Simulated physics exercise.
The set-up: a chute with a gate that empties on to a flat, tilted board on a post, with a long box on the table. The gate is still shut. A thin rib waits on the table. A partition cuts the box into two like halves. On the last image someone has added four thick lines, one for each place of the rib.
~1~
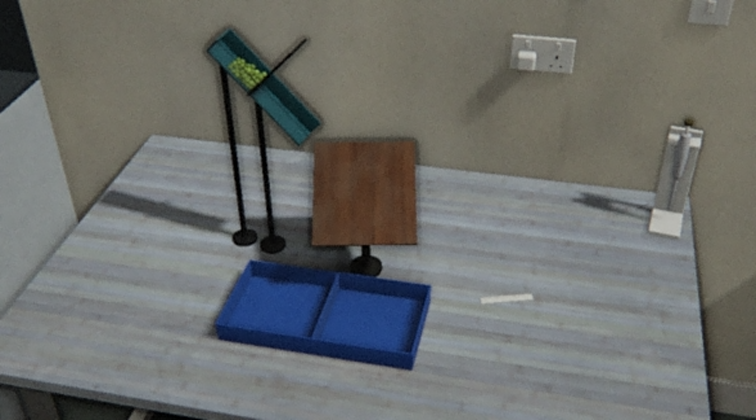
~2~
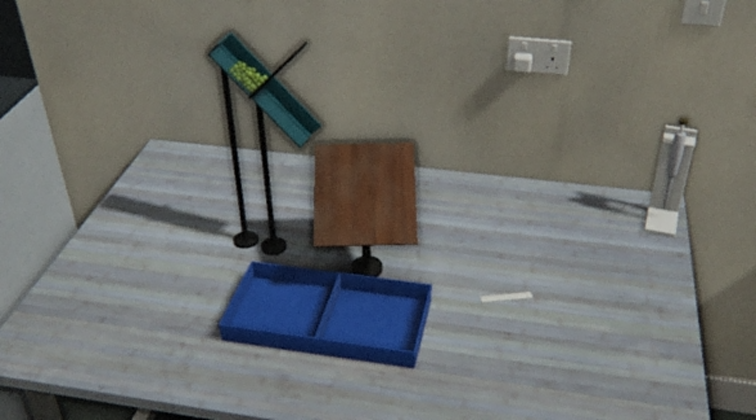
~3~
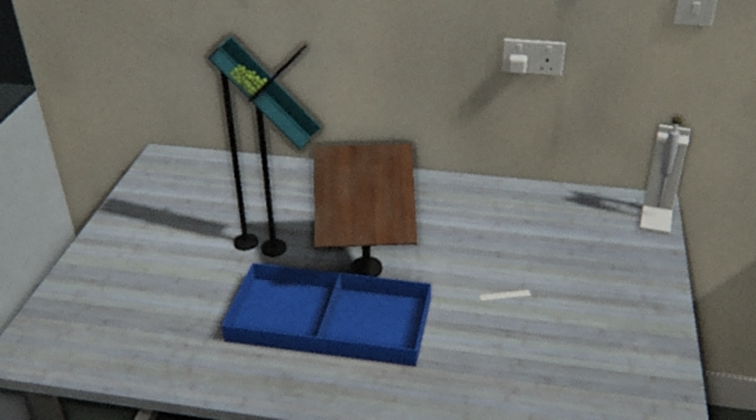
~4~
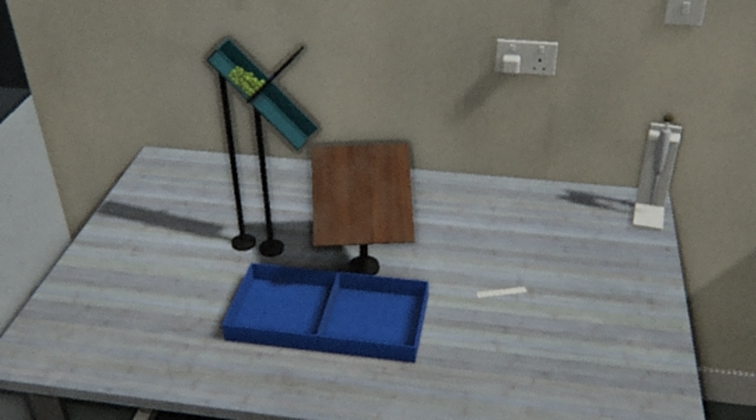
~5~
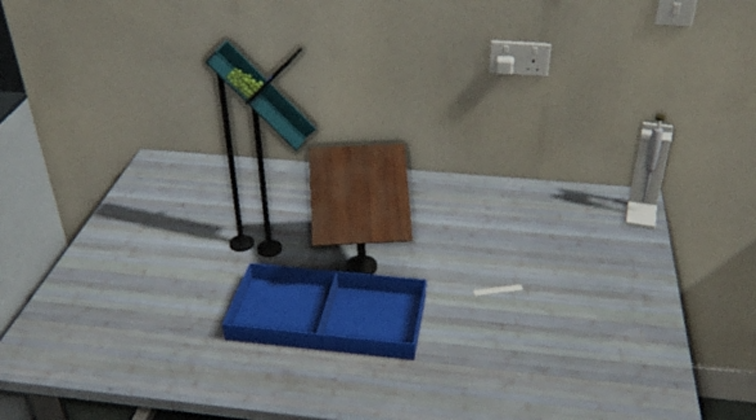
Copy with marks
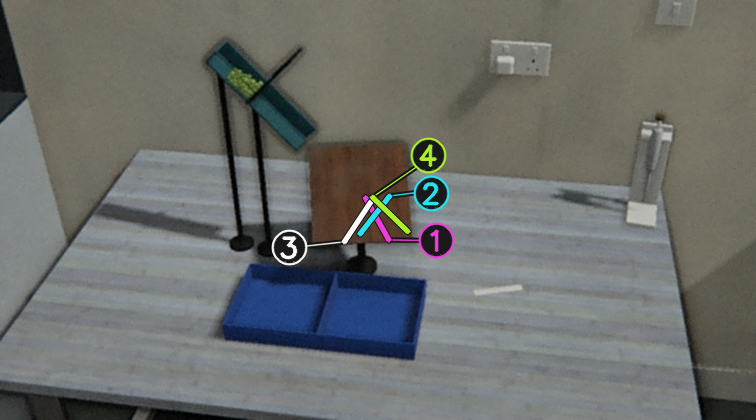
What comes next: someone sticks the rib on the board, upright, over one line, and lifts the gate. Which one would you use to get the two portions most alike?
Take 3.
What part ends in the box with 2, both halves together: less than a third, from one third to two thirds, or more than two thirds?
More than two thirds.
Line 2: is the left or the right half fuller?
Right.
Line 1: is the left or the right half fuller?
The right half.
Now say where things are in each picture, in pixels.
In the first frame, load behind the gate near (248, 78), dried peas; lip of the chute near (305, 139), sloping fairly steeply.
In the second frame, middle of the board near (365, 193), tilted fairly steeply; middle of its low edge near (366, 245); of its high edge near (364, 144).
In the third frame, front corners of the box near (222, 325) and (416, 350); front end of its middle wall near (317, 337).
In the fourth frame, middle of the load near (247, 86); lip near (303, 144).
In the fifth frame, middle of the load near (246, 87); lip near (301, 145).
On the marked copy, line 1 from (365, 197) to (388, 239); line 2 from (389, 196) to (359, 233); line 3 from (371, 201) to (344, 241); line 4 from (372, 197) to (407, 231).
With 1, of what is caught, only a few in the left half, all but a few in the right.
With 2, of what is caught, a small share in the left half, all but a few in the right.
With 3, of what is caught, close to half in the left half, close to half in the right.
With 4, of what is caught, only a few in the left half, all but a few in the right.
